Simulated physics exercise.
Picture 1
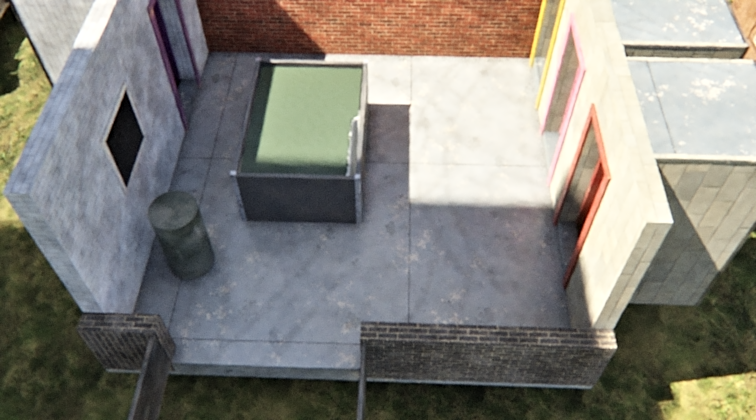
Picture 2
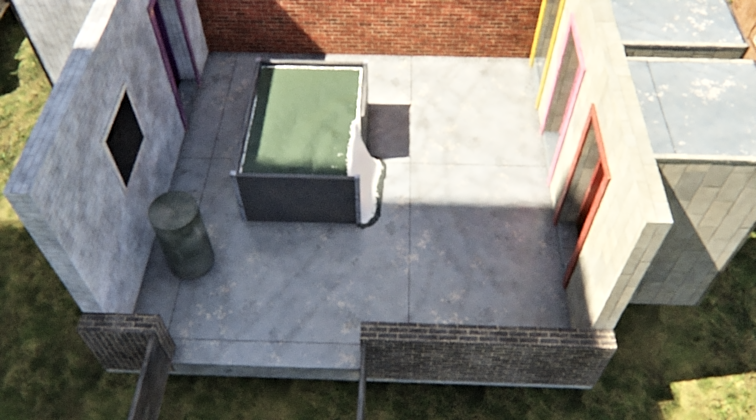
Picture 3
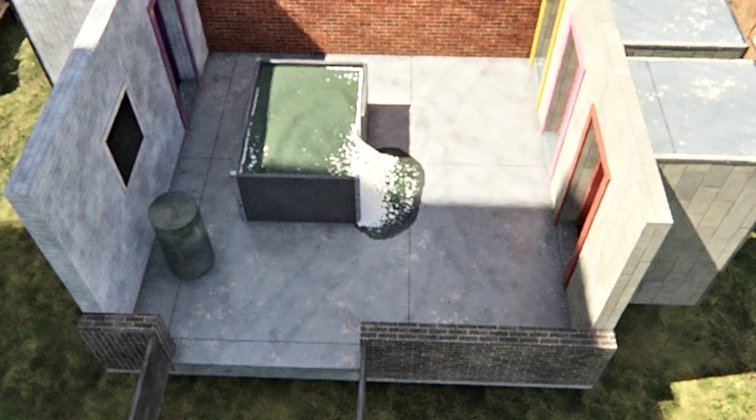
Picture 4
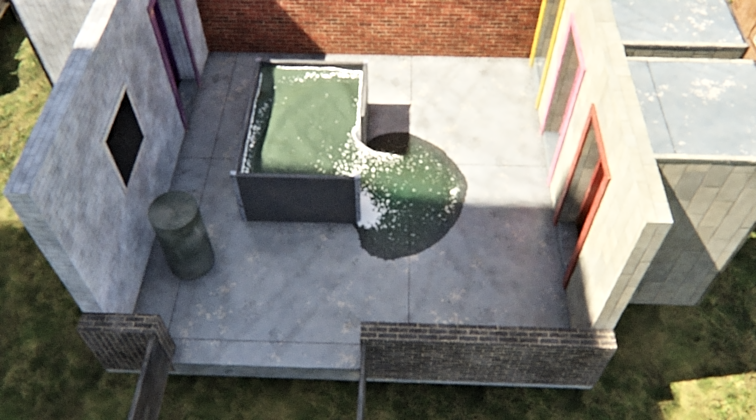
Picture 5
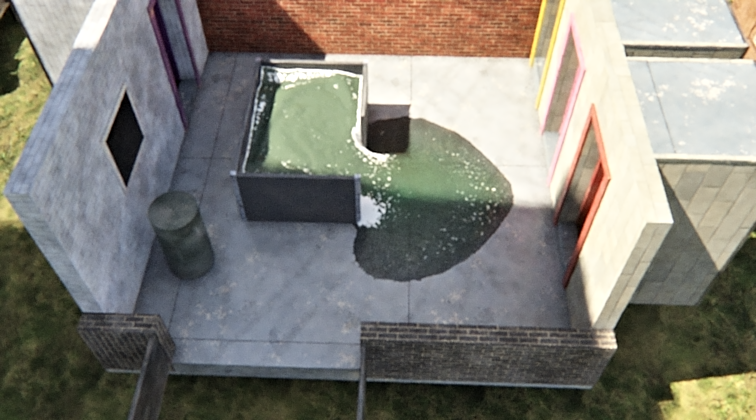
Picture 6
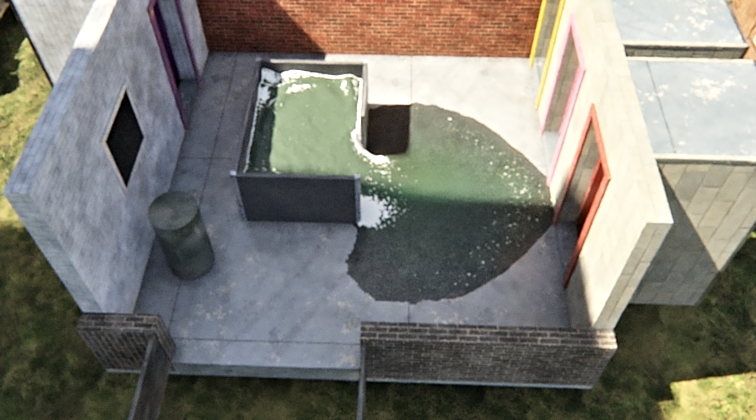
Green water poured out through the right side of a dark open tank in a walled yard, first as a narrow white gush, then fanning into a wide, foam-flecked sheet across the grey floor.
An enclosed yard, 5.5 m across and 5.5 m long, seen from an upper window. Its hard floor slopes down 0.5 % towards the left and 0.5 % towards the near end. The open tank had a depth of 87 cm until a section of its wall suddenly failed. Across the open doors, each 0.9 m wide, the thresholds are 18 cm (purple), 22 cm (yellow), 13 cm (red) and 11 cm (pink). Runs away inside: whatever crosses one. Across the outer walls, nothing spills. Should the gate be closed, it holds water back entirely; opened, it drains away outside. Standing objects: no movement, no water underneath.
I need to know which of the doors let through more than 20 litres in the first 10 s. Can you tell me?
Sure: The purple door does not; the yellow door does not; the red door does; the pink door does.
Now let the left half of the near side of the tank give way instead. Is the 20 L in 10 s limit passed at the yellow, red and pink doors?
For yellow, too little; for red, too little; for pink, too little.
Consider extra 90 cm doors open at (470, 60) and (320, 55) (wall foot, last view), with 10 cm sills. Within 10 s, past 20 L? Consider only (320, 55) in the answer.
Short of it.
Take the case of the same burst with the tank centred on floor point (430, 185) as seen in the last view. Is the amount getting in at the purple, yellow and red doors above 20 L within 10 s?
Lab note: Purple door limit not exceeded; yellow door limit not exceeded; red door limit exceeded.
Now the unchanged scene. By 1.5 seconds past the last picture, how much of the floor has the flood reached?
I'd say around 40 % is wet.
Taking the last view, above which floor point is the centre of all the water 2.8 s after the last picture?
About (406, 190).
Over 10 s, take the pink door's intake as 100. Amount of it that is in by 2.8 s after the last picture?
By then it's near 90% of the total.
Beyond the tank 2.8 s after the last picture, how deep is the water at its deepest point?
I'd say near 24 centimetres.
Then, 0.7 s after the last picture water covers 40 % of the floor and is deepest (42 cm) near (367, 201); purple door not reached, yellow door 8 cm at the sill, 0 L in, red door 33 cm at the sill, 41 L in, pink door 27 cm at the sill, 47 L in.
Then, 1.5 s after the last picture water covers 40 % of the floor and is deepest (41 cm) near (565, 357); purple door not reached, yellow door 12 cm at the sill, 0 L in, red door 29 cm at the sill, 130 L in, pink door 28 cm at the sill, 140 L in.
Then, 2.8 s after the last picture water covers 55 % of the floor and is deepest (24 cm) near (544, 205); purple door not reached, yellow door 15 cm at the sill, 0 L in, red door 22 cm at the sill, 212 L in, pink door 19 cm at the sill, 216 L in.
Then, 5.3 s after the last picture water covers 90 % of the floor and is deepest (18 cm) near (550, 356); purple door 9 cm at the sill, 0 L in, yellow door 13 cm at the sill, 0 L in, red door 13 cm at the sill, 238 L in, pink door 12 cm at the sill, 245 L in.
Then, 9.3 s after the last picture water covers 95 % of the floor and is deepest (14 cm) near (150, 258); purple door 11 cm at the sill, 0 L in, yellow door 6 cm at the sill, 0 L in, red door 7 cm at the sill, 239 L in, pink door 7 cm at the sill, 246 L in.
